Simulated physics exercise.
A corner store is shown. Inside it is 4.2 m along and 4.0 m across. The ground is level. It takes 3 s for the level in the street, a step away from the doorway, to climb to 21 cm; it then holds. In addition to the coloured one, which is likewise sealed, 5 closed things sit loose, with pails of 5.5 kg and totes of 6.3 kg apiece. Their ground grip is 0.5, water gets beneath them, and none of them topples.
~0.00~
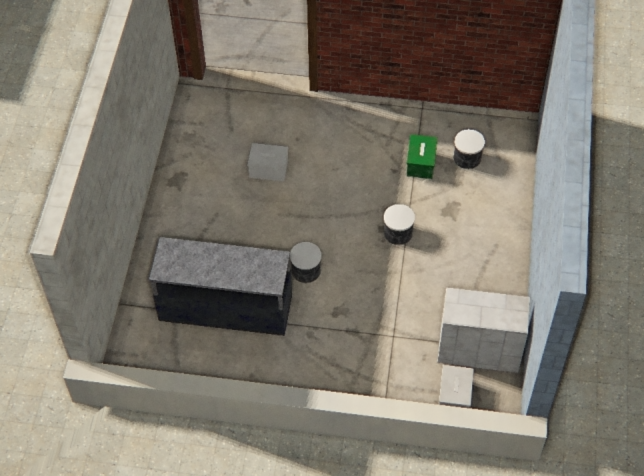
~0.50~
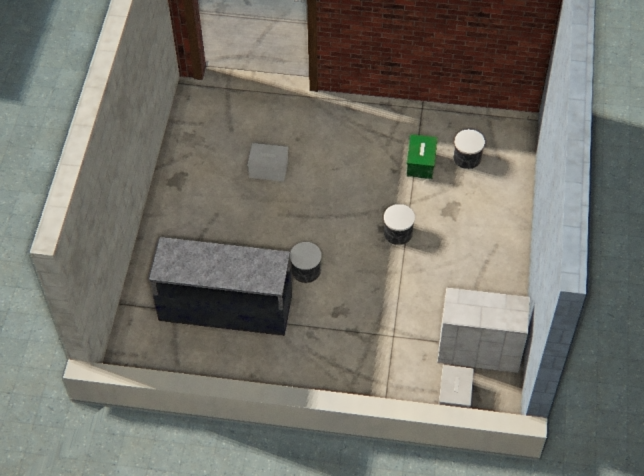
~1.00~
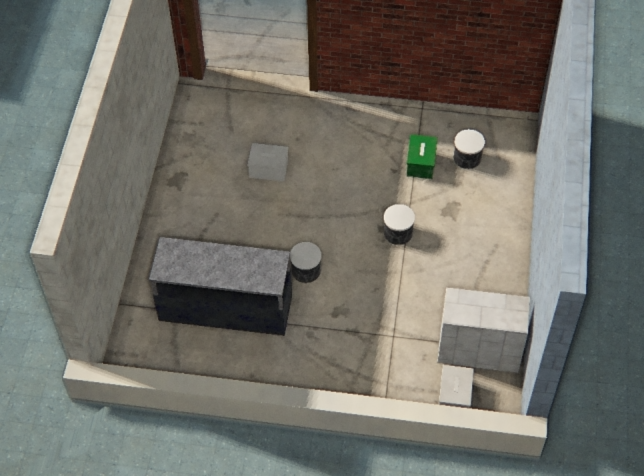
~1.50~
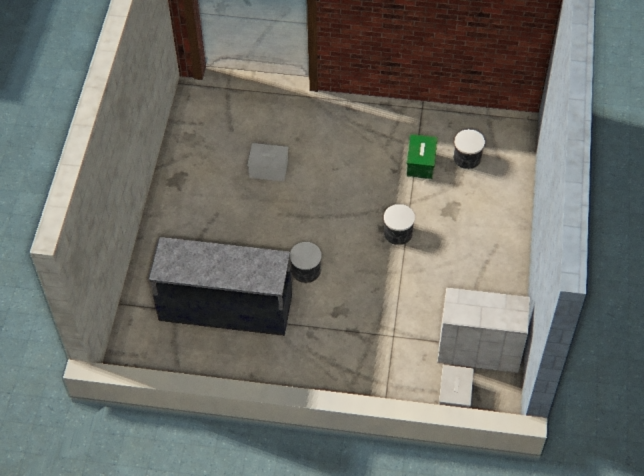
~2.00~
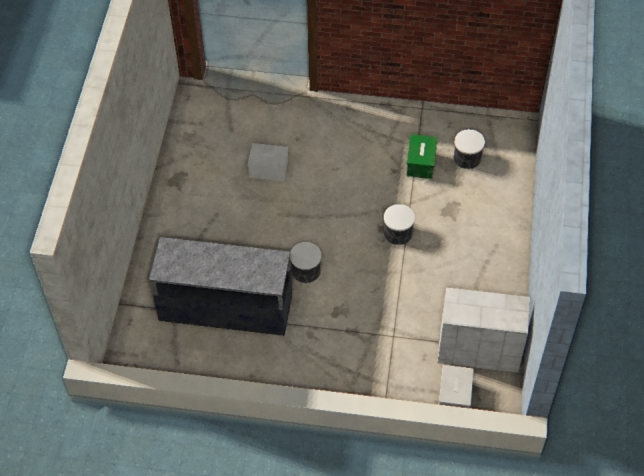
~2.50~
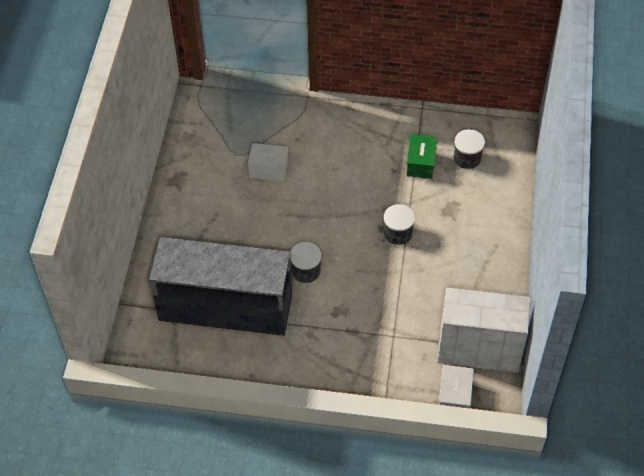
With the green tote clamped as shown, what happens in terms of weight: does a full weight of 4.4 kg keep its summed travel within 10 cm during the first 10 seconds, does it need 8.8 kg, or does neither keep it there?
I reckon the lighter ballast is ample.
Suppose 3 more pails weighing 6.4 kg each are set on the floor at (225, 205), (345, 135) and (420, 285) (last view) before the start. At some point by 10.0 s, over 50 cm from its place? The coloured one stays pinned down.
Answer by position: Outside the range; inside the range; outside the range.
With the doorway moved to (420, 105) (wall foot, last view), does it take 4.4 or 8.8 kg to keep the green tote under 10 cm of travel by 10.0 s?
Both masses fail.
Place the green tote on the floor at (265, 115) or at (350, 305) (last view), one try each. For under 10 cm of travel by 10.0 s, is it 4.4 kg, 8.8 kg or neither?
At the first spot nothing offered works, at the second nothing offered works.
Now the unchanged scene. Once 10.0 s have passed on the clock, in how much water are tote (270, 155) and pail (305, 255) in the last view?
About 11 and 14 cm.
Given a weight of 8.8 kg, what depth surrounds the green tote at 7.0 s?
Depth: Approx. 1 cm.
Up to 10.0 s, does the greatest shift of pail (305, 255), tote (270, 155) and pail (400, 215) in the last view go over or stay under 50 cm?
Exceeded, Exceeded, Not exceeded, in that order.
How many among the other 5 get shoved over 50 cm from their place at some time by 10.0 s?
2 of them.
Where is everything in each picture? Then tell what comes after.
In the first picture, the green tote at (422, 150), on the bottom; water covers 0.0 m2; 0 of 6 have shifted.
In the second picture, the green tote at (422, 150) rests on the ground; water covers 0.0 m2; 0 of 6 have shifted.
In the third picture, the green tote at (422, 150) rests on the ground; water covers 0.0 m2; 0 of 6 have shifted.
In the fourth picture, the green tote at (422, 150), on the bottom; water covers 0.0 m2; 0 of 6 have shifted.
In the fifth picture, the green tote at (422, 150), on the bottom; water covers 0.2 m2; 0 of 6 have shifted.
In the sixth picture, the green tote at (422, 150) rests on the ground; water covers 0.9 m2; 0 of 6 have shifted.
After 3.5 s the green tote would be 0 cm from its start with 4.4 kg and 0 cm from its start with 8.8 kg; 0 cm of water round it then.
After 4.5 s the green tote would be 0 cm from its start with 4.4 kg and 0 cm from its start with 8.8 kg; 1 cm of water round it then.
After 7.0 s the green tote would be 0 cm from its start with 4.4 kg and 0 cm from its start with 8.8 kg; 1 cm of water round it then.
After 10.0 s the green tote would be 0 cm from its start with 4.4 kg and 0 cm from its start with 8.8 kg; 3 cm of water round it then.
